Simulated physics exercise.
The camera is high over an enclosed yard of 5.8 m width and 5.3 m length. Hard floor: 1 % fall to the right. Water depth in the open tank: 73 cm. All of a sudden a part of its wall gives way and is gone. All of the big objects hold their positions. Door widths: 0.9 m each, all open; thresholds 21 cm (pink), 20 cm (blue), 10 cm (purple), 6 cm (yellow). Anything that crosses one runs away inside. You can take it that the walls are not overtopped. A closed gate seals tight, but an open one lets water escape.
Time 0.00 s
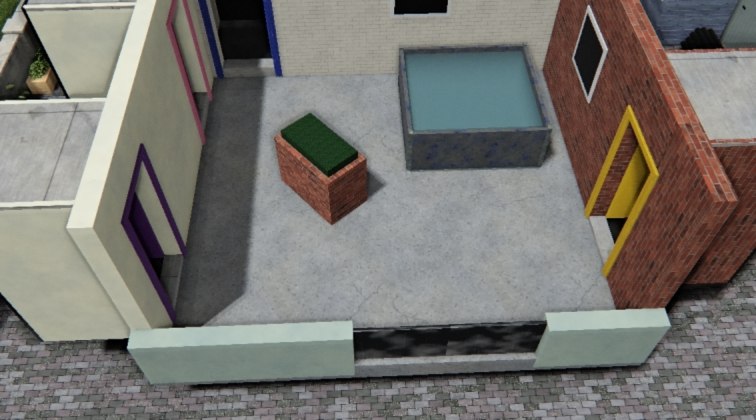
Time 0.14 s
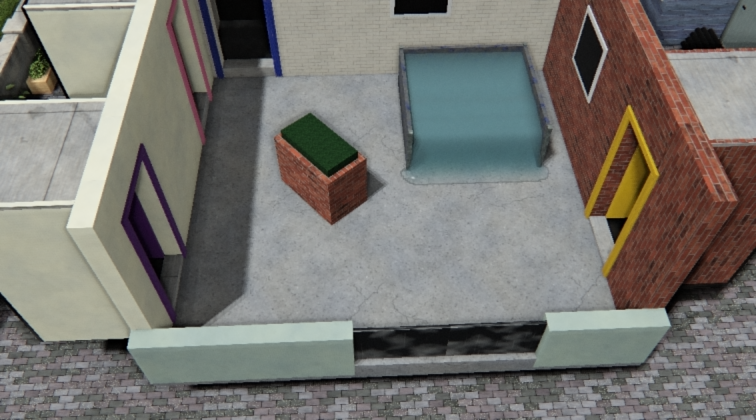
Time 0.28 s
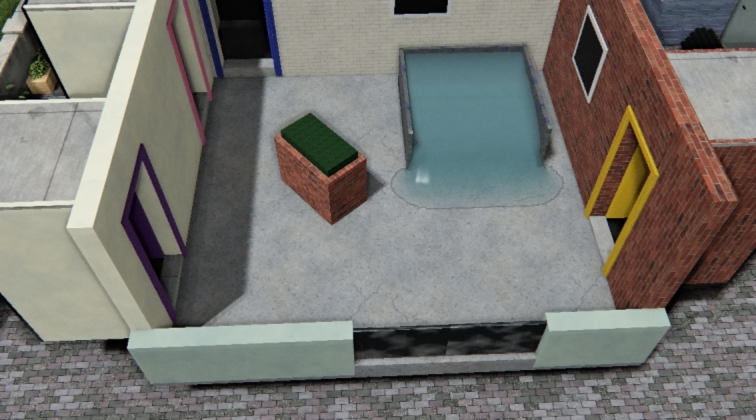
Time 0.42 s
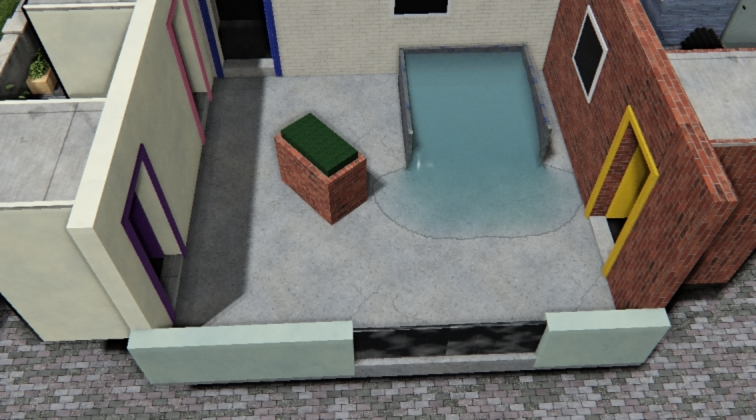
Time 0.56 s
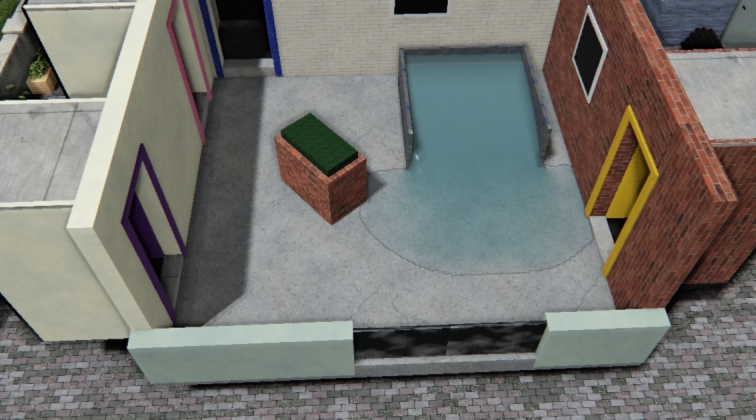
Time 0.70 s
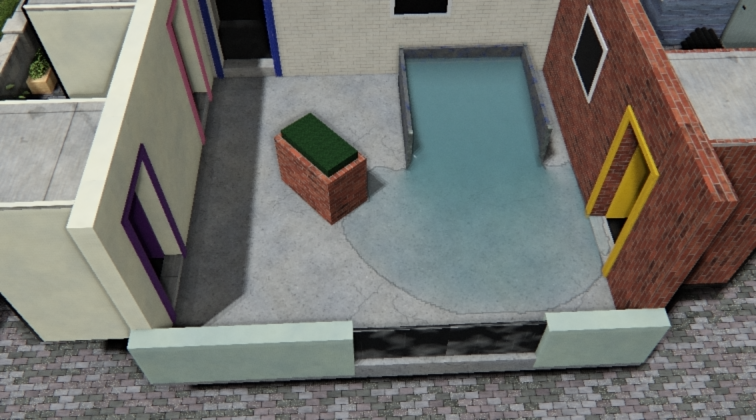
In an enclosed yard with a brick planter, the front wall of a water-filled tank suddenly gave way, and water poured out and spread across the grey floor toward the low front wall.
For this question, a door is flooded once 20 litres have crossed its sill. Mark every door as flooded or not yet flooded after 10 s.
After that time, pink door: Not yet flooded; blue door: Not yet flooded; purple door: Flooded; yellow door: Flooded.
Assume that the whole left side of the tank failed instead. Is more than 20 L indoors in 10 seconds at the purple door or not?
Note: Purple door, short of the limit.
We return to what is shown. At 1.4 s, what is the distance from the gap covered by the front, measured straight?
Distance: Approx. 3.8 m.
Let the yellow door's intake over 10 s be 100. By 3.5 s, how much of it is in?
It comes to about 60 per cent.
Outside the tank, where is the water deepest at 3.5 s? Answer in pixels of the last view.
Around (198, 354).
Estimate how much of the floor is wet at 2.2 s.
Near 50 per cent is wet.
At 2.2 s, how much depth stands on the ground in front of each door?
Centimetres: Pink 0 / blue 0 / purple 0 / yellow 15.
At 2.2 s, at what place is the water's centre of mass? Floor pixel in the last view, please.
(476, 231).
After 1.4 s water covers 45 % of the floor and is deepest (52 cm) near (619, 338); pink door not reached, blue door not reached, purple door not reached, yellow door 15 cm at the sill, 10 L in.
After 2.2 s water covers 50 % of the floor and is deepest (48 cm) near (592, 339); pink door not reached, blue door not reached, purple door not reached, yellow door 15 cm at the sill, 45 L in.
After 3.5 s water covers 60 % of the floor and is deepest (28 cm) near (198, 354); pink door not reached, blue door not reached, purple door 21 cm at the sill, 22 L in, yellow door 21 cm at the sill, 183 L in.
After 6.0 s water covers 95 % of the floor and is deepest (22 cm) near (214, 80); pink door 7 cm at the sill, 0 L in, blue door 18 cm at the sill, 0 L in, purple door 15 cm at the sill, 110 L in, yellow door 11 cm at the sill, 290 L in.
After 10.0 s water covers 100 % of the floor and is deepest (17 cm) near (521, 80); pink door 8 cm at the sill, 0 L in, blue door 10 cm at the sill, 1 L in, purple door 4 cm at the sill, 118 L in, yellow door 8 cm at the sill, 312 L in.
